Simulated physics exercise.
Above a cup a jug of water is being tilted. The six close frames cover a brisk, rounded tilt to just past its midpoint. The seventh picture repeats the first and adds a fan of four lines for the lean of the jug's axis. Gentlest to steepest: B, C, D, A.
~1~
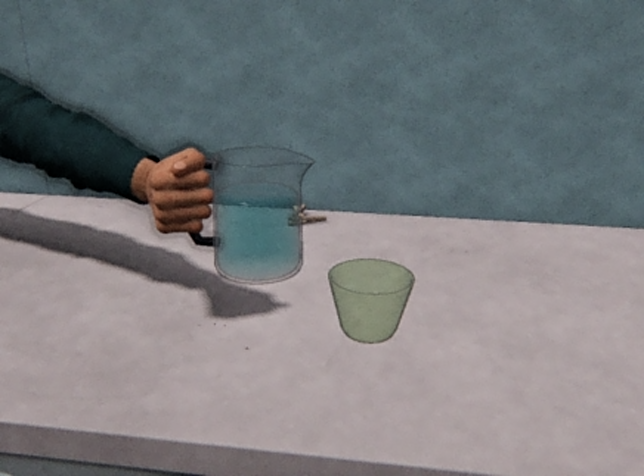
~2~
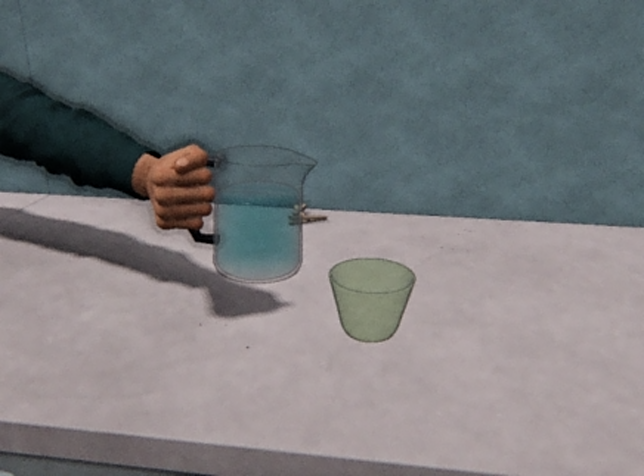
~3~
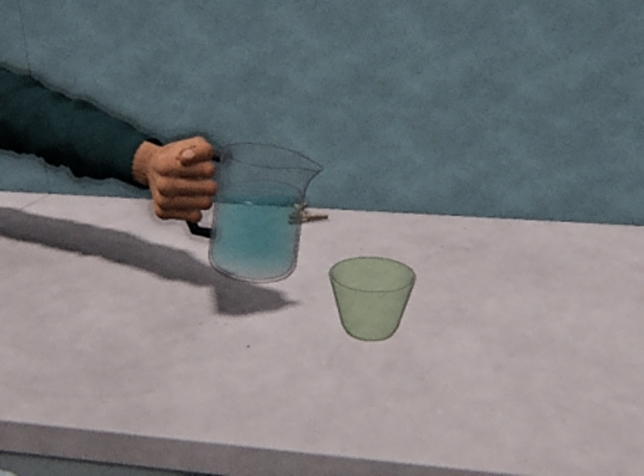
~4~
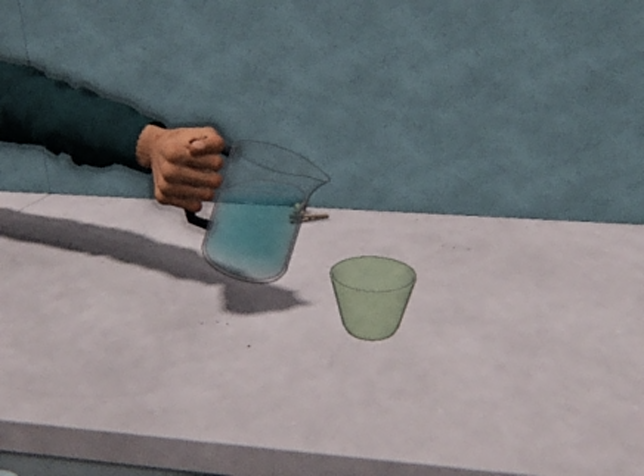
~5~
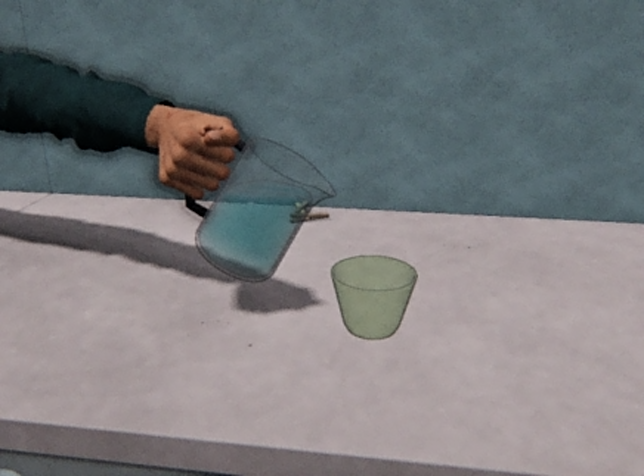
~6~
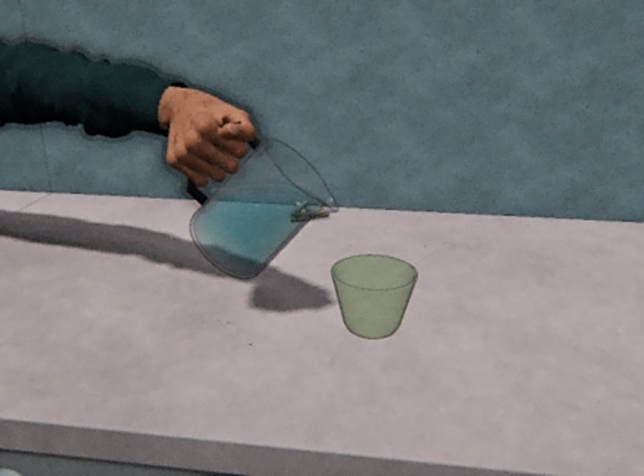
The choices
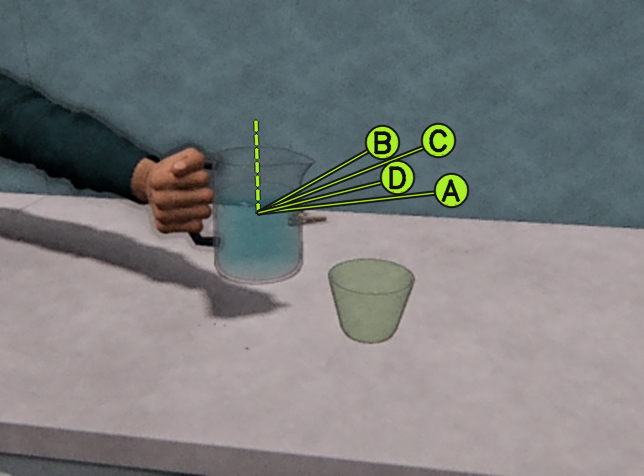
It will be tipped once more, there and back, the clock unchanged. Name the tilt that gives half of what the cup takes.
Choose C.
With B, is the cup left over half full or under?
Under half.
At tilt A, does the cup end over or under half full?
Over half.
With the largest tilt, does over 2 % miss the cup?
Yes, it does.
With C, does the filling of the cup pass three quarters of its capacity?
No, less.
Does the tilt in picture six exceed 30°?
Yes.
In lime, A at (434, 193); B at (367, 151); C at (423, 147); D at (380, 182).
If A is chosen, the cup ends with about 81 % of what it can hold; 11 % of the water is spilt.
If B is chosen, the cup ends with about 28 % of what it can hold.
If C is chosen, the cup ends with about 47 % of what it can hold.
If D is chosen, the cup ends with about 63 % of what it can hold; 6 % of the water is spilt.
